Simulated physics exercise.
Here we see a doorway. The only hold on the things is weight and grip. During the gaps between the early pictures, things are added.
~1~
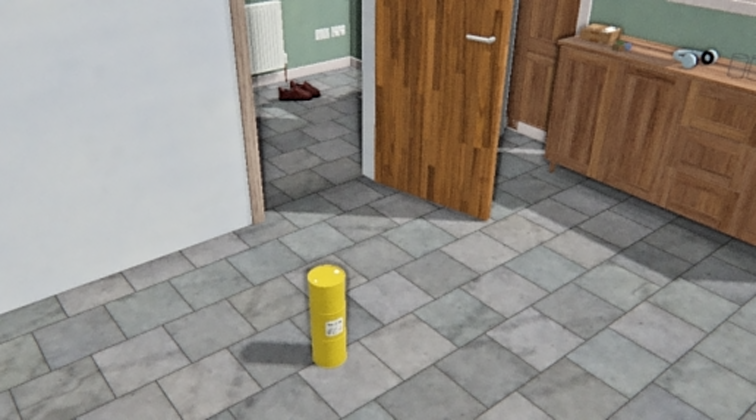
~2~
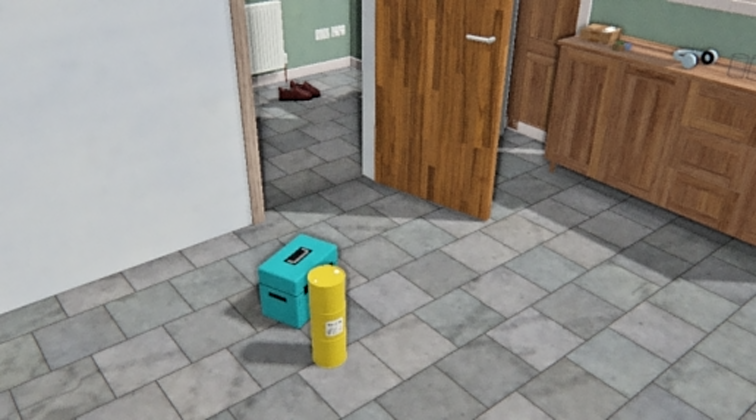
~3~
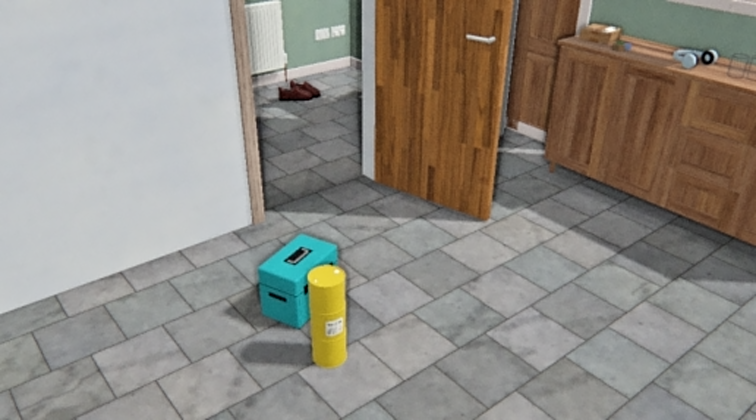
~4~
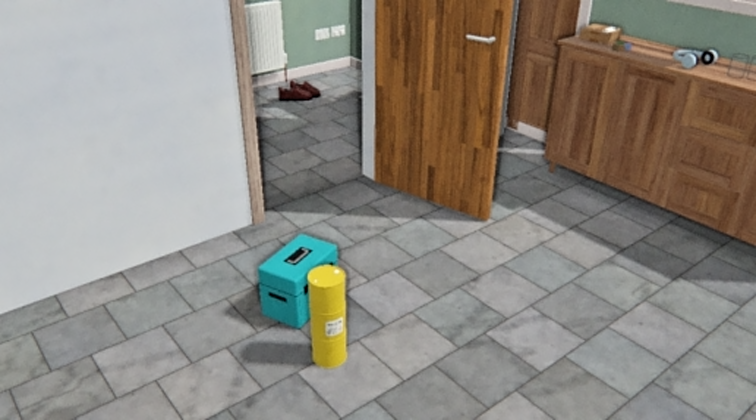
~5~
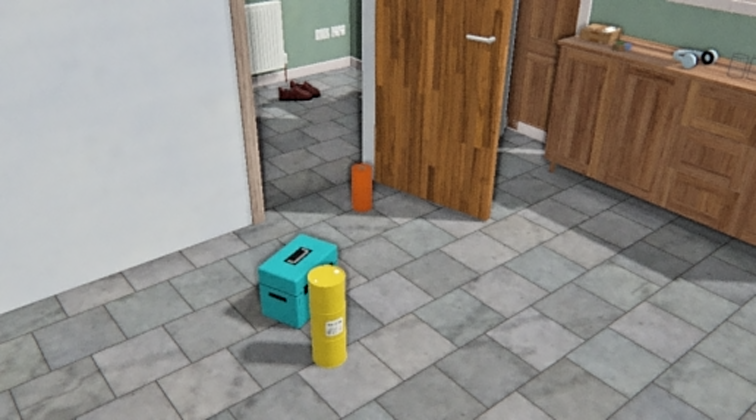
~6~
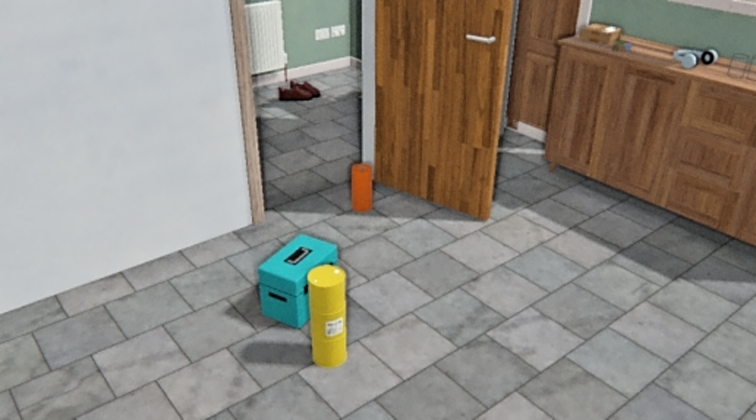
Nothing is seen moving in this doorway between two grey-tiled rooms, viewed from above by a still camera, and the wooden door stays wide open. A yellow canister stands in the foreground, with a white wall to the left, dark red shoes beyond the doorway and wooden cabinets at right. A turquoise toolbox appears behind the canister, then an upright orange cylinder appears by the door, both motionless once present.
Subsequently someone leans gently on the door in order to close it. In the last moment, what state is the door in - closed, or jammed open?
The door makes it to the frame.
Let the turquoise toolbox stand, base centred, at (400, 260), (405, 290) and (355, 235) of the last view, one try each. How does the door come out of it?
First it finishes its swing, then it finishes its swing, and last it cannot finish its swing.
Then, 1.10 s later than the last frame, door 50° open.
Then, 1.60 s later than the last frame, door 18° open; orange roll moved well along near (331, 183).
When it is over, door 0° open; moved from the start, orange roll; the other 2 as before. End places, in pixels of the last picture, orange roll near (314, 176).
